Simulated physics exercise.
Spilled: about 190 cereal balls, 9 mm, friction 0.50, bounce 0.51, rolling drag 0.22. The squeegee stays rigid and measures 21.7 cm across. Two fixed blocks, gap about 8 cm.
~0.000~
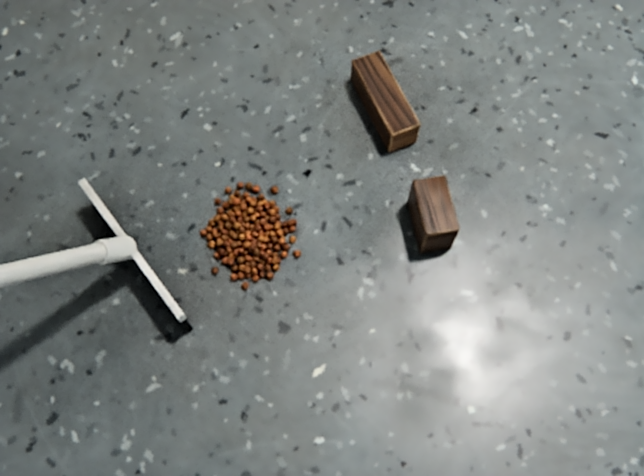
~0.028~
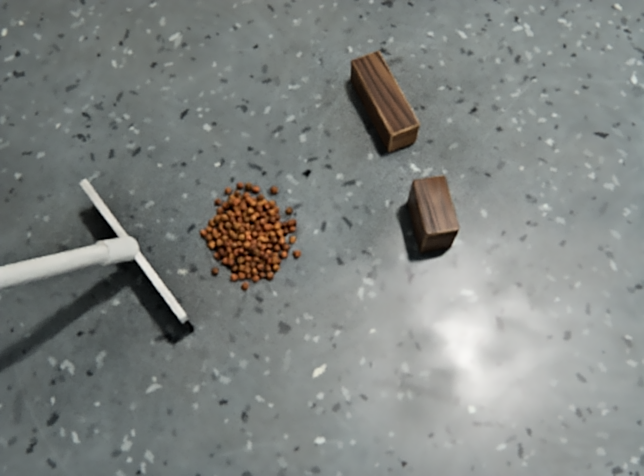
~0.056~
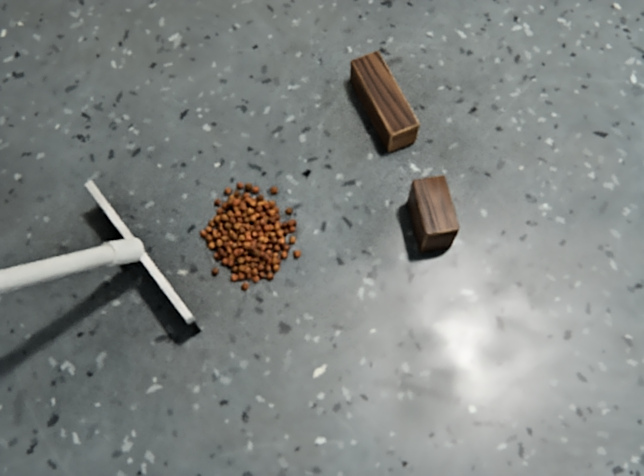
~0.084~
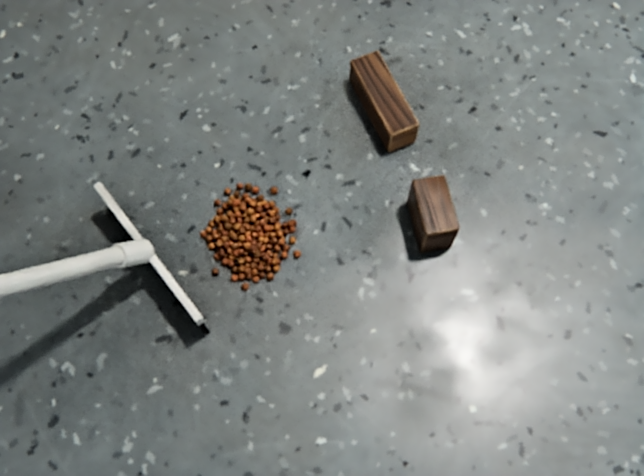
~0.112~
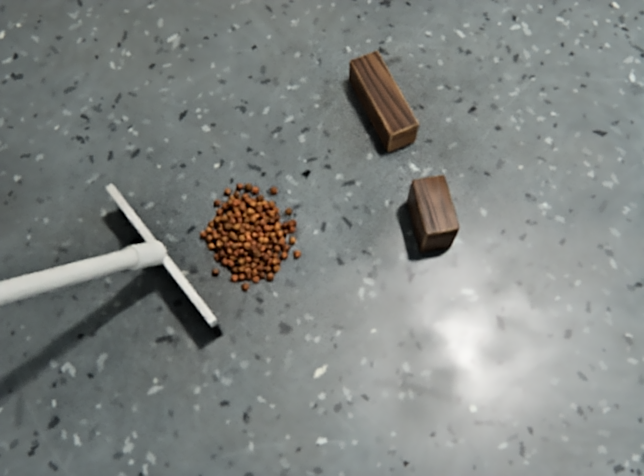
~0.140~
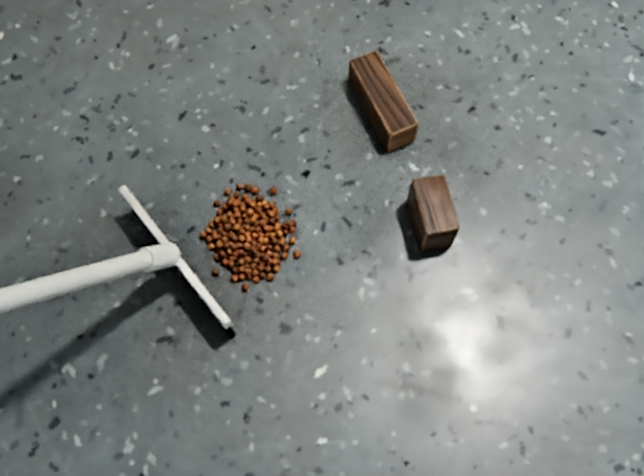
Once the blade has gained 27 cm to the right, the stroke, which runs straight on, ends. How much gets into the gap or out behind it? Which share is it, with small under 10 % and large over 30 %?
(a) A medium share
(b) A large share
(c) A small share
A small share (c).
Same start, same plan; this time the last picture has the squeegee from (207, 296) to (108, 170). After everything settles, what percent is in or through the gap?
Gap share: 0 in a hundred.
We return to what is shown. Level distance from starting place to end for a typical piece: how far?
Roughly 12 cm.
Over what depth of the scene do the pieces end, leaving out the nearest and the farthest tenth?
It spans some 14 centimetres.
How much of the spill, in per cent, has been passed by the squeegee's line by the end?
Estimated share: Near 30 %.
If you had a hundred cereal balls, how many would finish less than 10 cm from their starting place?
Close to 40 per cent finishes that near its start.
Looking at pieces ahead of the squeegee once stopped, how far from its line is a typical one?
About 3 centimetres.
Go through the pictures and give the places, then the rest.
In the first frame, squeegee from (181, 317) to (86, 186); moved 0.0 cm; 0 pieces shifted; middle of the spill at (247, 226); block at (436, 205); block at (385, 92).
In the second frame, squeegee from (183, 317) to (87, 187); moved 0.2 cm; 0 pieces shifted; middle of the spill at (247, 226).
In the third frame, squeegee from (189, 318) to (92, 189); moved 0.9 cm; 0 pieces shifted; middle of the spill at (247, 227).
In the fourth frame, squeegee from (199, 320) to (101, 190); moved 2.0 cm; 0 pieces shifted; middle of the spill at (247, 227).
In the fifth frame, squeegee from (213, 321) to (113, 192); moved 3.5 cm; 0 pieces shifted; middle of the spill at (247, 227).
In the sixth frame, squeegee from (227, 323) to (126, 193); moved 5.1 cm; 0 pieces shifted; middle of the spill at (247, 228); block at (435, 204); block at (383, 92). Its speed is about 0.57 m/s, heading 23 degrees towards the viewer.
After 0.38 s, squeegee 19 cm from its start, spill 13 cm wide; held up before the blocks 100 %.
Then, at 0.62 s, squeegee 29 cm from its start, spill 17 cm wide; round the near block 5 %, held up before the blocks 95 %.
After 0.82 s, squeegee 29 cm from its start, spill 17 cm wide; round the near block 10 %, held up before the blocks 90 %.
In the end, at 1.1 s, in or through the gap 0 %, round the near block 10 %, round the far block 0 %, held up before the blocks 90 %.
